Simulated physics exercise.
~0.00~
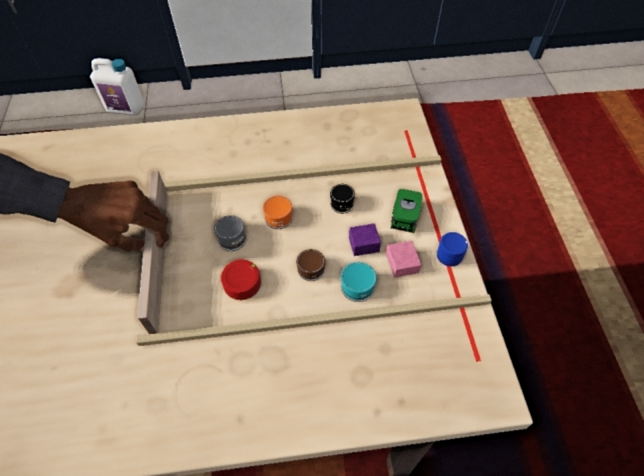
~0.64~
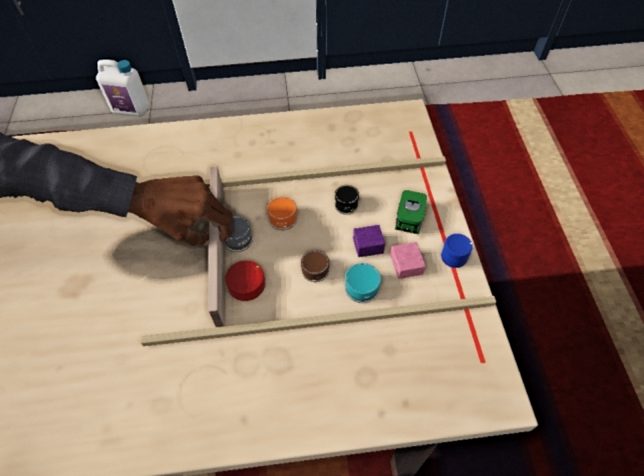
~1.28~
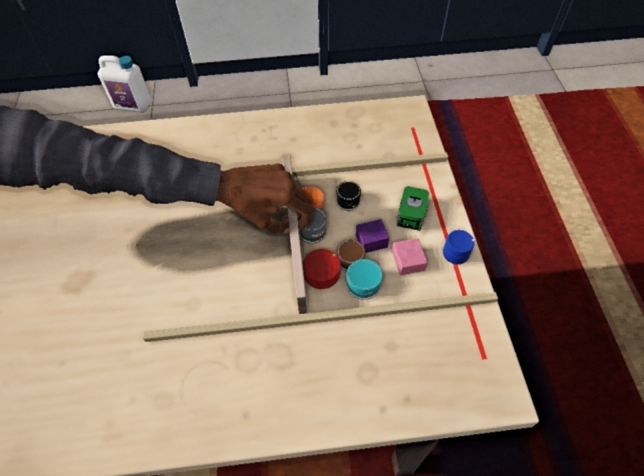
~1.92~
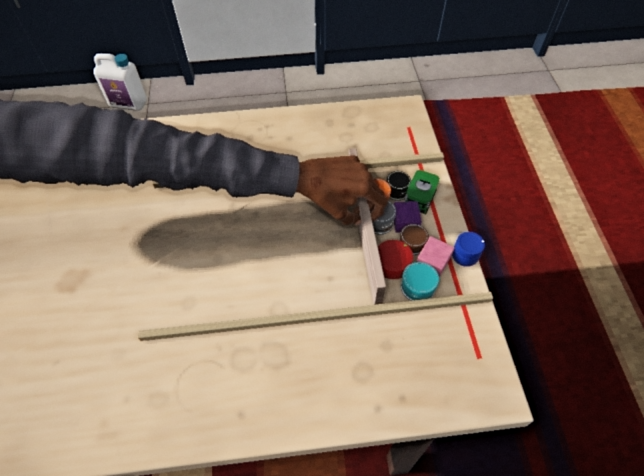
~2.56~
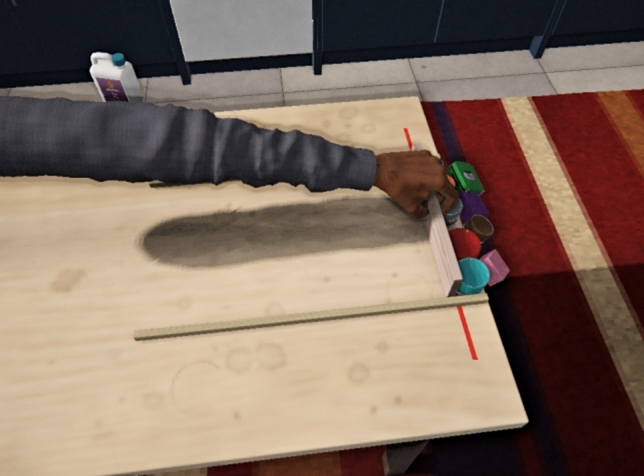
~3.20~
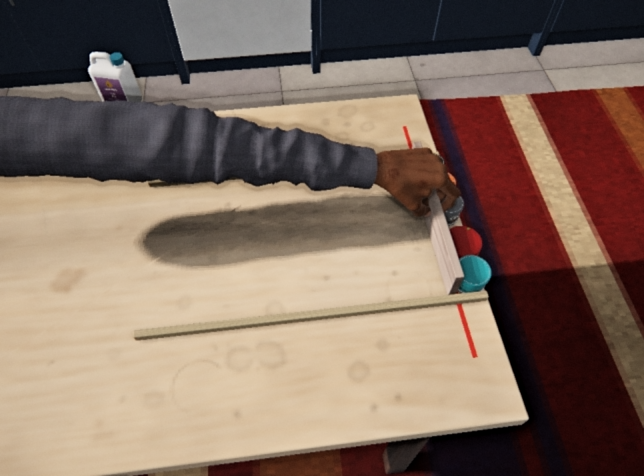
A hand slides a board rightward, sweeping small colorful objects together until several drop off the table's edge.
